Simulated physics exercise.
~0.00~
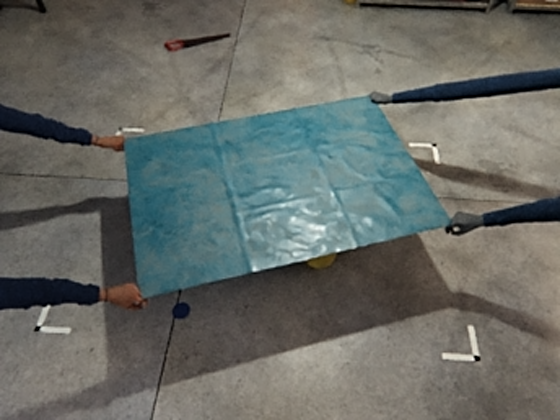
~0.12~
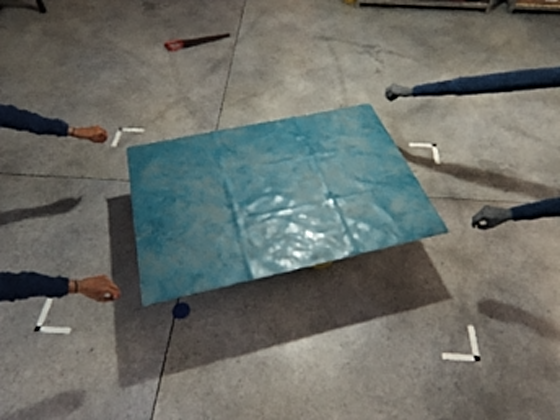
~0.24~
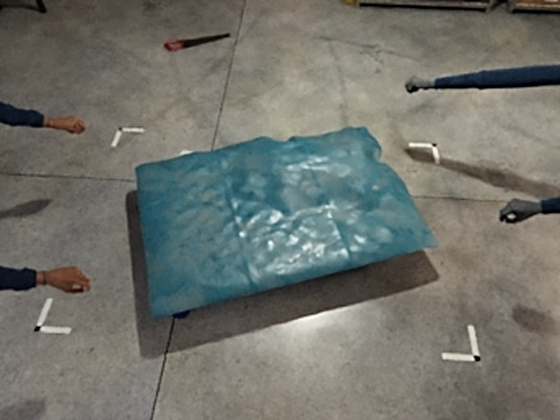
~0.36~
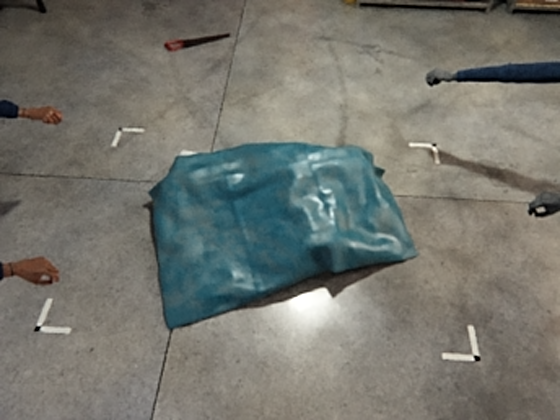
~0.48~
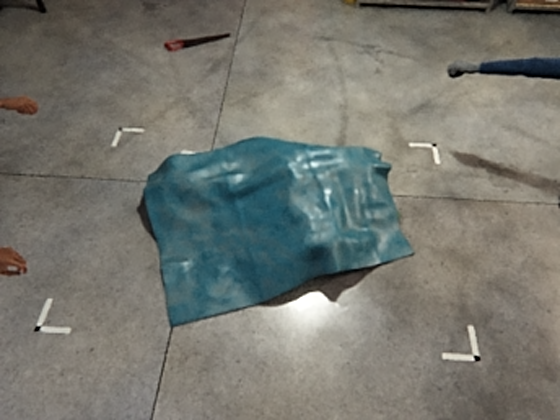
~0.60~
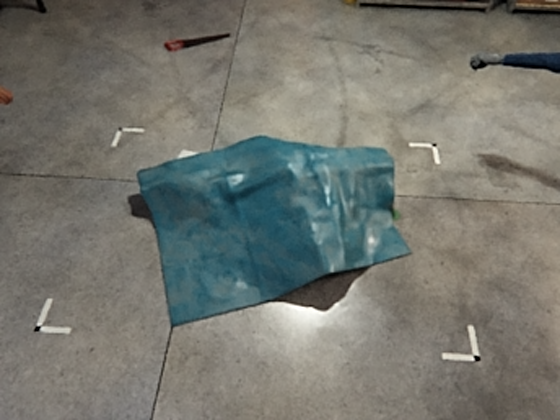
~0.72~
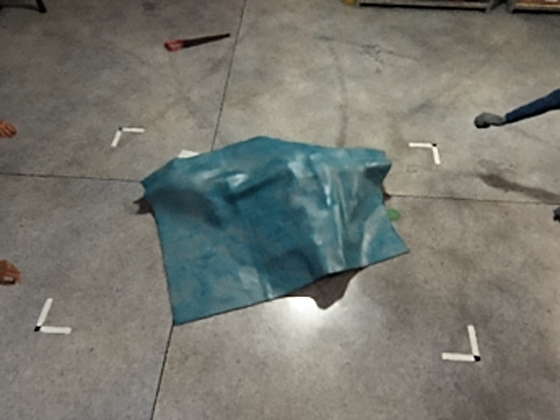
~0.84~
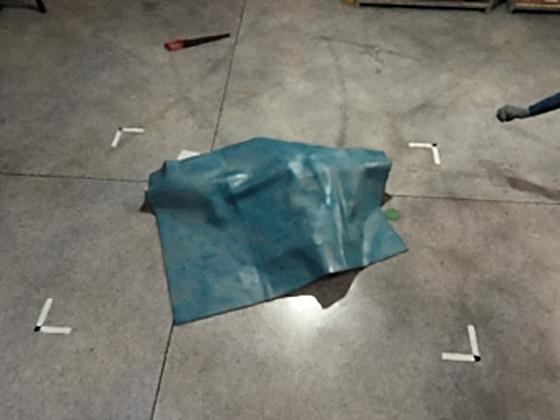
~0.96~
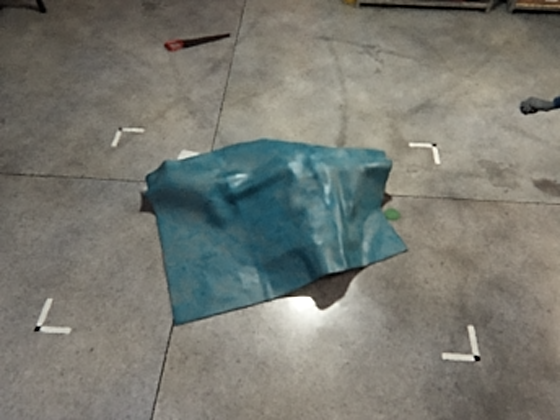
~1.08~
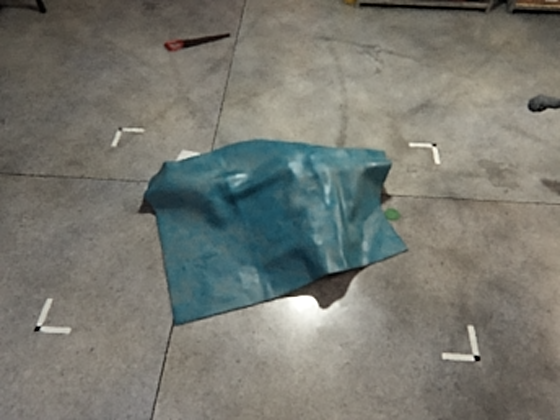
A blue-green tarp is stretched flat by four hands, two at the left and two at the right, above a grey concrete floor seen from a high, still viewpoint. White corner marks surround it, a red-handled tool lies at the back, and bits of yellow and blue show by its near edge. The hands let go together, and the sheet drops, buckling and creasing as it lands over the objects beneath. The arms draw back toward the sides. The tarp settles in a lumpy, tilted heap, hiding the blue saucer, red coaster and yellow disc, while the green plate remains uncovered at its right.
